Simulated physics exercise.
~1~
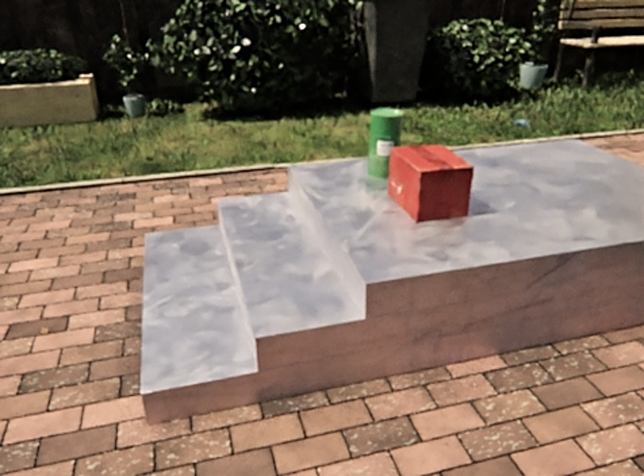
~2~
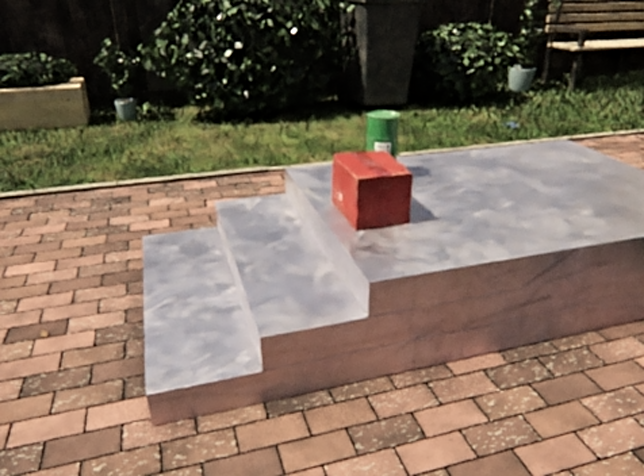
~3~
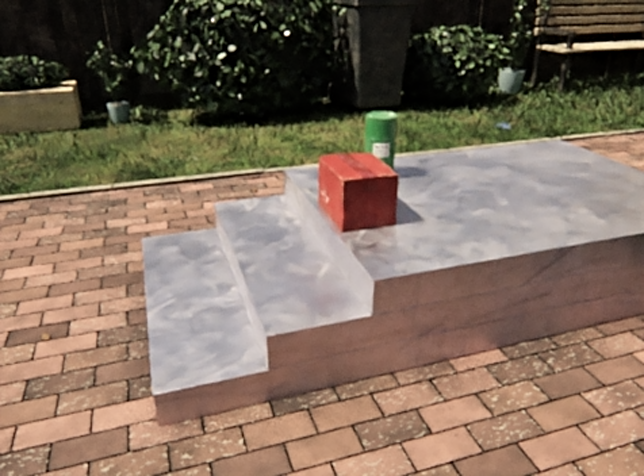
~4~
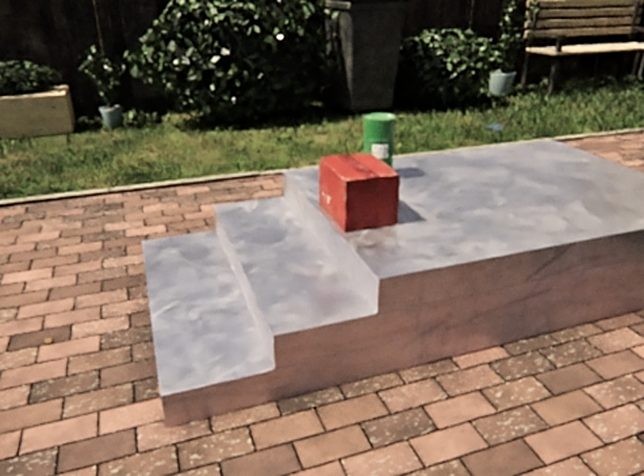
Red box sliding left across a low stepped platform past a still green canister, stopping on the top level near the steps.
